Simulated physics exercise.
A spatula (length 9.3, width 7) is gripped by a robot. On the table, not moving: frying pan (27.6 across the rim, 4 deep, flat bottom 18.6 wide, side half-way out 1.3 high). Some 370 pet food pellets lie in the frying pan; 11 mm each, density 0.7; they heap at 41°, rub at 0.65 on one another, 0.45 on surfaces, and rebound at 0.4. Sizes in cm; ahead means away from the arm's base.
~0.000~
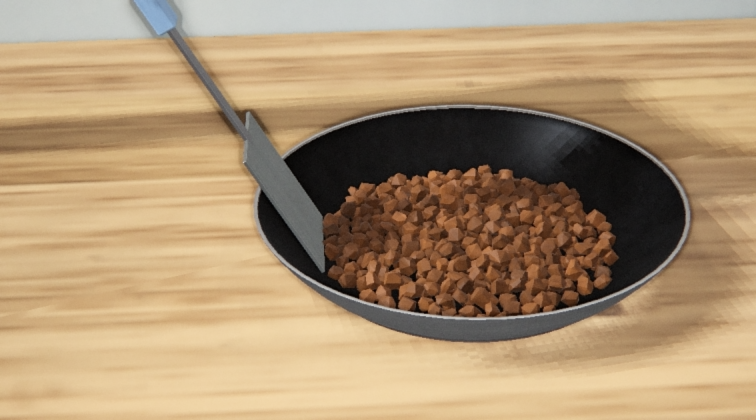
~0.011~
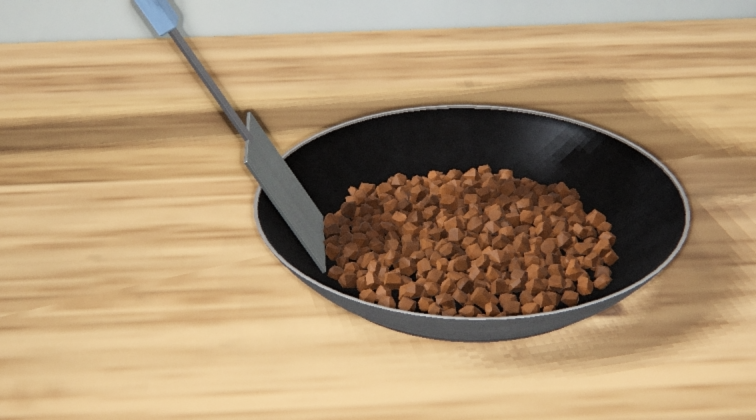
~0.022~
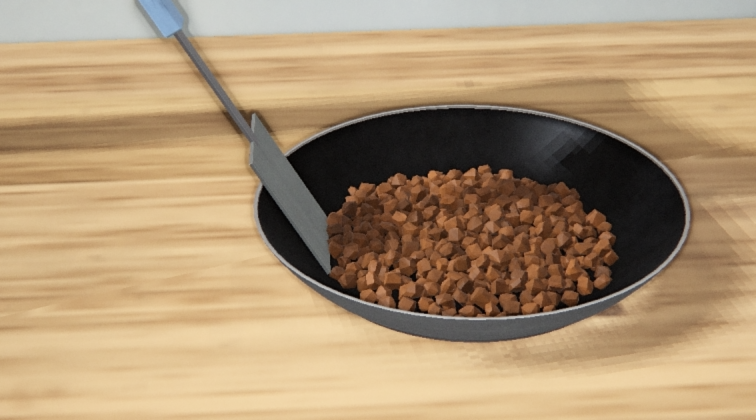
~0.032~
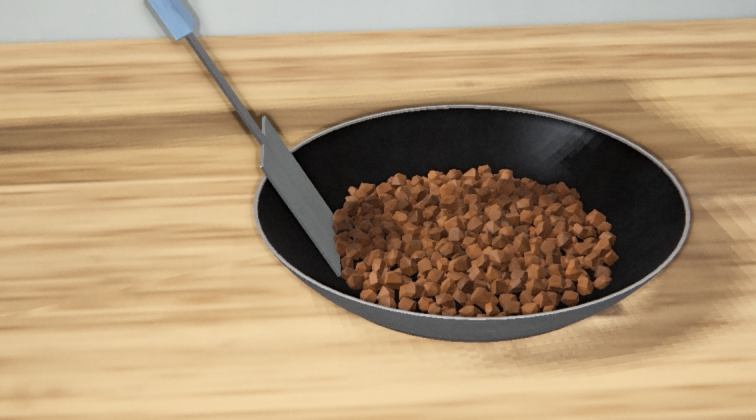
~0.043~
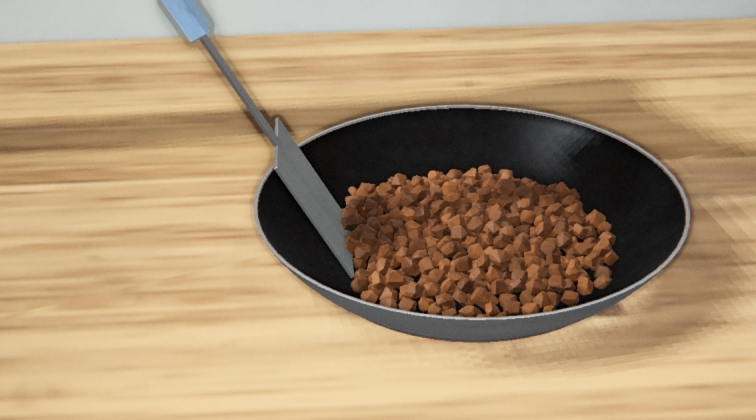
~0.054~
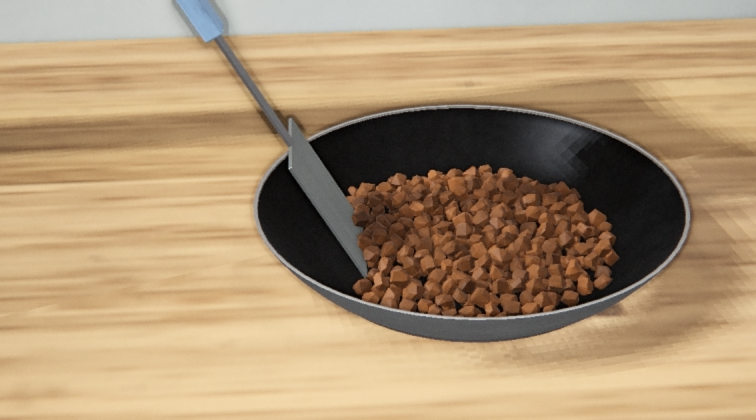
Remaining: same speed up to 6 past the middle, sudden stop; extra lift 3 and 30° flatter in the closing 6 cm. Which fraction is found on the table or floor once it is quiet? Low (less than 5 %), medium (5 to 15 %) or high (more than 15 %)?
Answer: Low; less than 5 % of the pet food pellets finish on the table or floor.
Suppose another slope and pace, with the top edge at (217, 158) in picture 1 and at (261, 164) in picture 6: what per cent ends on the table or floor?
About 0 per cent.
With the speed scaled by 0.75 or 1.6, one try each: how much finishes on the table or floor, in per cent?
About 0 and 10 per cent.
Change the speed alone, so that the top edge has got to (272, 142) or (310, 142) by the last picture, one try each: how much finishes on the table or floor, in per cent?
Some 0 and 5 per cent.
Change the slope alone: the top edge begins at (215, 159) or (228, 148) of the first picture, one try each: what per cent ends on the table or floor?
Some 0 and 0 per cent.
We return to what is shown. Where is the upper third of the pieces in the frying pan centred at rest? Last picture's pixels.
Near (611, 206).
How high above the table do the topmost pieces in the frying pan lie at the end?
Roughly 5.0 cm.
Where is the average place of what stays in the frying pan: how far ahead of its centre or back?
Roughly 5.0 cm ahead.
After 0.11 s, sloping 61°, highest piece 4 above the table; 374 in the frying pan.
After 0.17 s, sloping 50°, highest piece 4 above the table; 374 in the frying pan.
After 0.40 s, sloping 31°, highest piece 5 above the table; 374 in the frying pan.
After 1.45 s, sloping 31°, highest piece 5 above the table; 374 in the frying pan.
In the end, 374 in the frying pan. That is 0 % on the table or floor.
